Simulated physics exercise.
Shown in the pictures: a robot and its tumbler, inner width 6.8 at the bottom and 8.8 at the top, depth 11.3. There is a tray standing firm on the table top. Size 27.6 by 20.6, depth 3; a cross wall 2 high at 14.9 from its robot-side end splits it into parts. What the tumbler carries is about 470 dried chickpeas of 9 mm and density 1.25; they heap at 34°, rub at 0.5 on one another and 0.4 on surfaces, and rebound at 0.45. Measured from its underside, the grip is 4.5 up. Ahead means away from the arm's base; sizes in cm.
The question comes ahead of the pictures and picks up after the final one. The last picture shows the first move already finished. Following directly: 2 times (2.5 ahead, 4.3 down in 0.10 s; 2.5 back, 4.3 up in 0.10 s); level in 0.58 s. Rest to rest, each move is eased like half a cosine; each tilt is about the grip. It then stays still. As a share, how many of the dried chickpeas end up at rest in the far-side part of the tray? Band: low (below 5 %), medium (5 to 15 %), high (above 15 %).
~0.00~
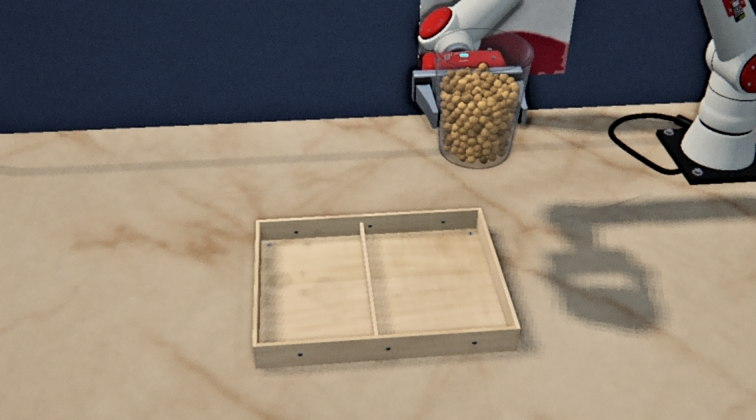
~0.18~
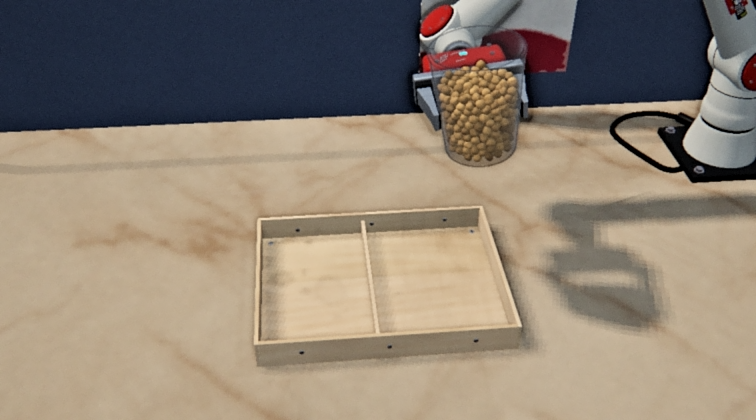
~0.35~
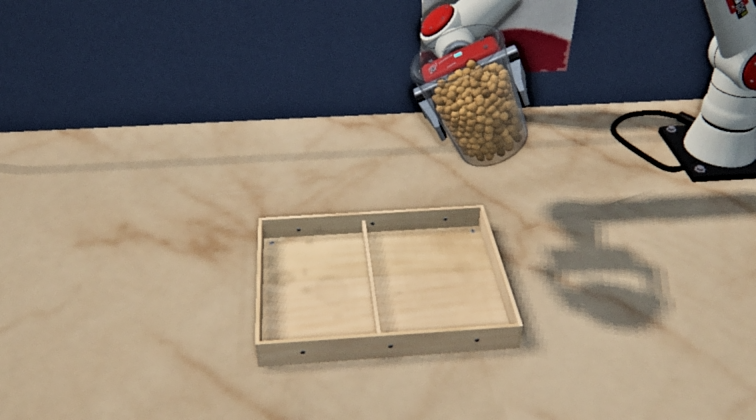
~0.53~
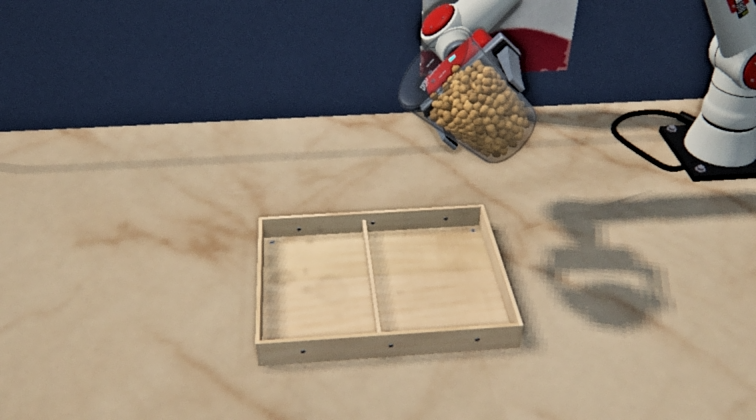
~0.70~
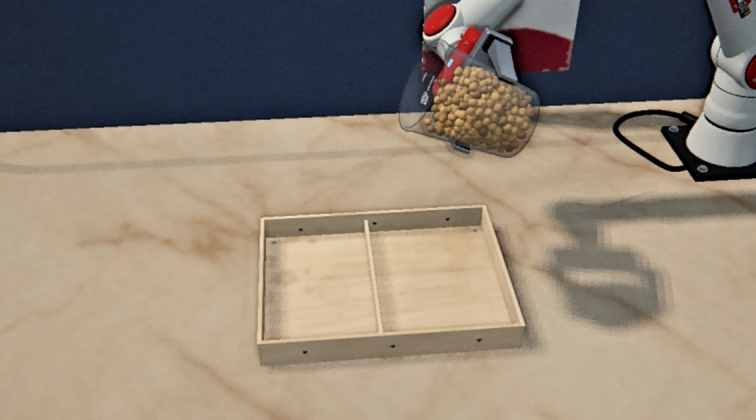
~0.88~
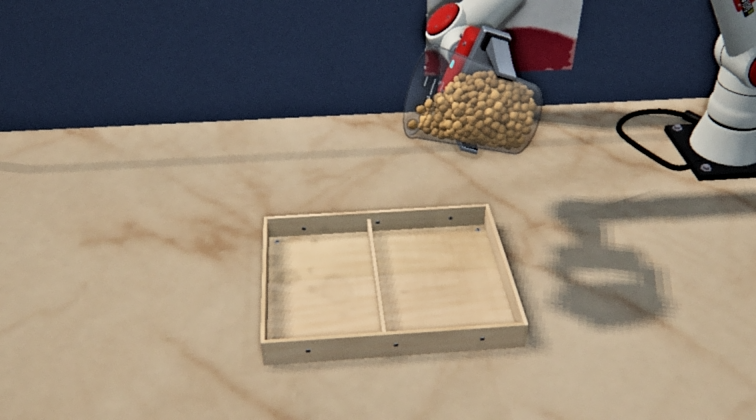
Medium.
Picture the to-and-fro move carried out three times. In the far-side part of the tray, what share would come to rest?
It would come to about 15 %.
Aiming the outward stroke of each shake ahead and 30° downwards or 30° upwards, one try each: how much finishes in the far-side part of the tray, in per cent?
I'd say close to 20 percent for the first and close to 65 percent for the second.
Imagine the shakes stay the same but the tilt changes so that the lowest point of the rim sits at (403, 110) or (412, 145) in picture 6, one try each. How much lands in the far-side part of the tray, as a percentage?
Some 0 and 35 per cent.
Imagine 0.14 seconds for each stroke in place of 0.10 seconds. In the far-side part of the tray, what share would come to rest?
In that case it would be near 0 percent.
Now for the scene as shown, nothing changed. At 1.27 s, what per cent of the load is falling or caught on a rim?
That comes to about 5 per cent, more or less.
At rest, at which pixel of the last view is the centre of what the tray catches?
(320, 289).
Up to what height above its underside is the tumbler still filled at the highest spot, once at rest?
I'd put it at close to 10.0 centimetres.
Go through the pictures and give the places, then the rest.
In the first picture, tumbler middle at (479, 103), level; upper third of the load around (479, 94), from x 445 to 515, top at y 70; 473 in the tumbler.
In the second picture, tumbler middle at (479, 101), tilted 7° forward; upper third of the load around (481, 92), from x 440 to 515, top at y 65.
In the third picture, tumbler middle at (476, 101), tilted 24° forward; upper third of the load around (481, 92), from x 435 to 520, top at y 65.
In the fourth picture, tumbler middle at (473, 103), tilted 46° forward; upper third of the load around (481, 92), from x 435 to 525, top at y 65.
In the fifth picture, tumbler middle at (473, 106), tilted 63° forward; upper third of the load around (482, 94), from x 430 to 530, top at y 70.
In the sixth picture, tumbler middle at (475, 106), tilted 70° forward; upper third of the load around (489, 95), from x 415 to 530, top at y 75; 473 in the tumbler.
By 1.27 s, tilted 70° forward, highest piece 26 above the table; 440 in the tumbler, 7 in the far-side part, 26 in flight or on a rim.
By 1.66 s, tilted 18° forward, highest piece 29 above the table; 414 in the tumbler, 35 in the far-side part, 13 on the table or floor, 4 in the robot-side part, 7 in flight or on a rim.
By 2.06 s, level, highest piece 29 above the table; 414 in the tumbler, 36 in the far-side part, 18 on the table or floor, 5 in the robot-side part.
By 3.11 s, level, highest piece 29 above the table; 414 in the tumbler, 36 in the far-side part, 18 on the table or floor, 5 in the robot-side part.
Final count, 414 in the tumbler, 36 in the far-side part, 18 on the table or floor, 5 in the robot-side part. That is 8 % in the far-side part of the tray.
